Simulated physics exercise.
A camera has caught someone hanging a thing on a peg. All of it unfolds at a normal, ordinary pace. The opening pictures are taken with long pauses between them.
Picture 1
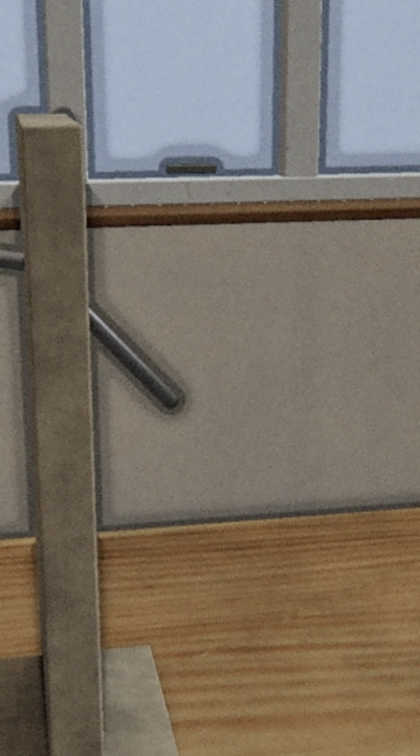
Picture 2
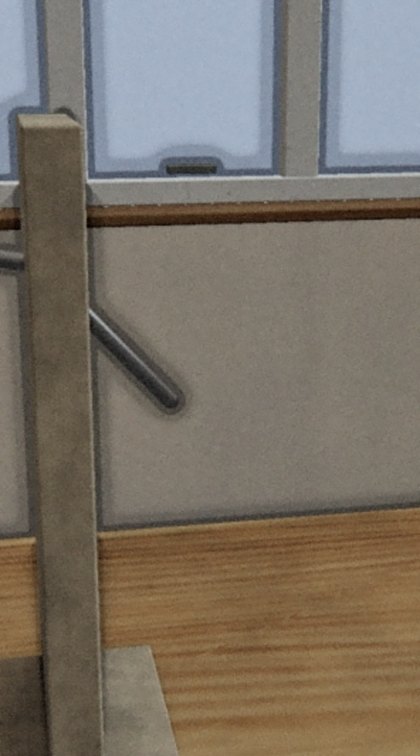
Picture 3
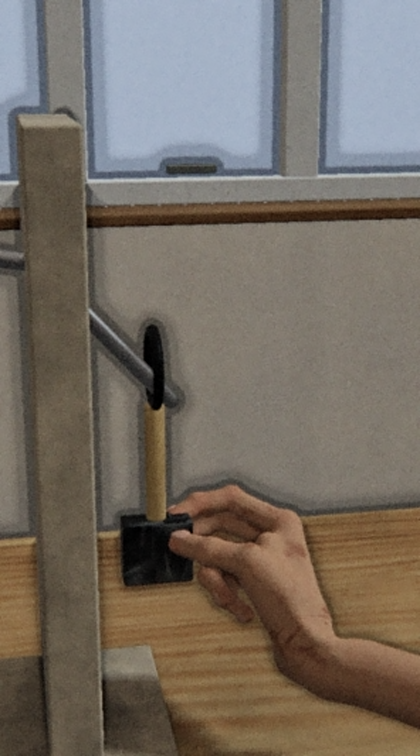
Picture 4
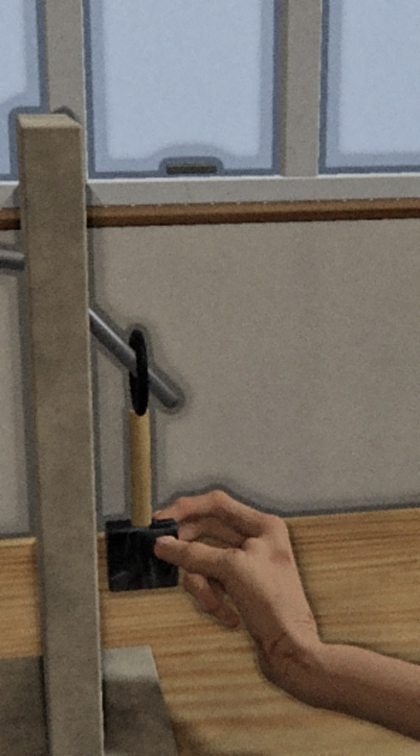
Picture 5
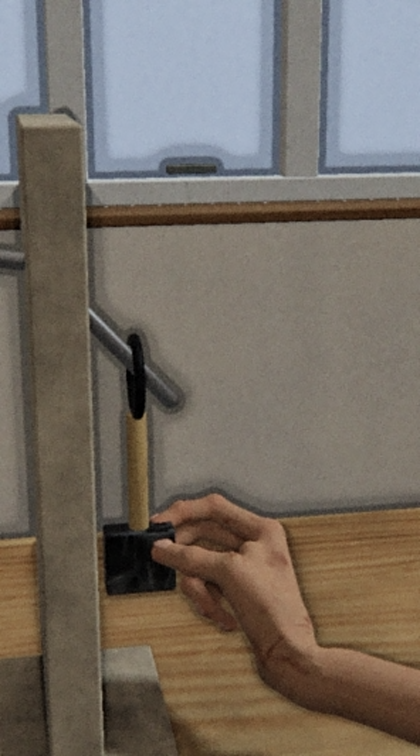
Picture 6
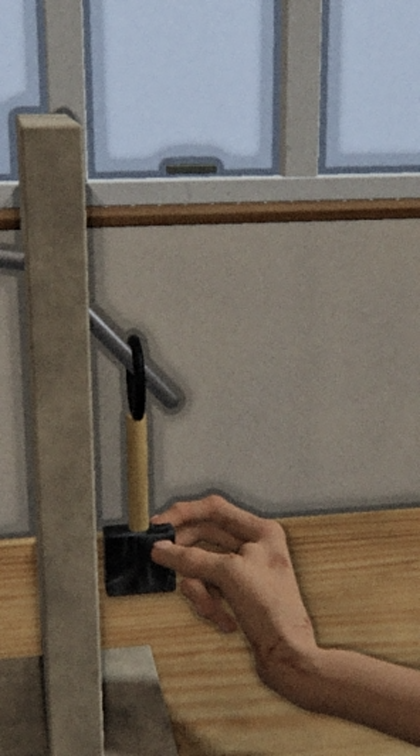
A hand brings in a black brush beside the peg stand, shifts it slightly left, and holds it nearly still.
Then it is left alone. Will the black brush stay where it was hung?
No. Most likely it is going to lose its hold once released.
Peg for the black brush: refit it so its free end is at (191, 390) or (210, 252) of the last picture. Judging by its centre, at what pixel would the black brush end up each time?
It winds up near (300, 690) and then near (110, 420).
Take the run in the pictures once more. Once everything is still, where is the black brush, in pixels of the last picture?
(298, 686).
Then, 0.22 s past the last view, black brush in the air near (205, 587).
Finally, the black brush drops to the table, near (298, 686).
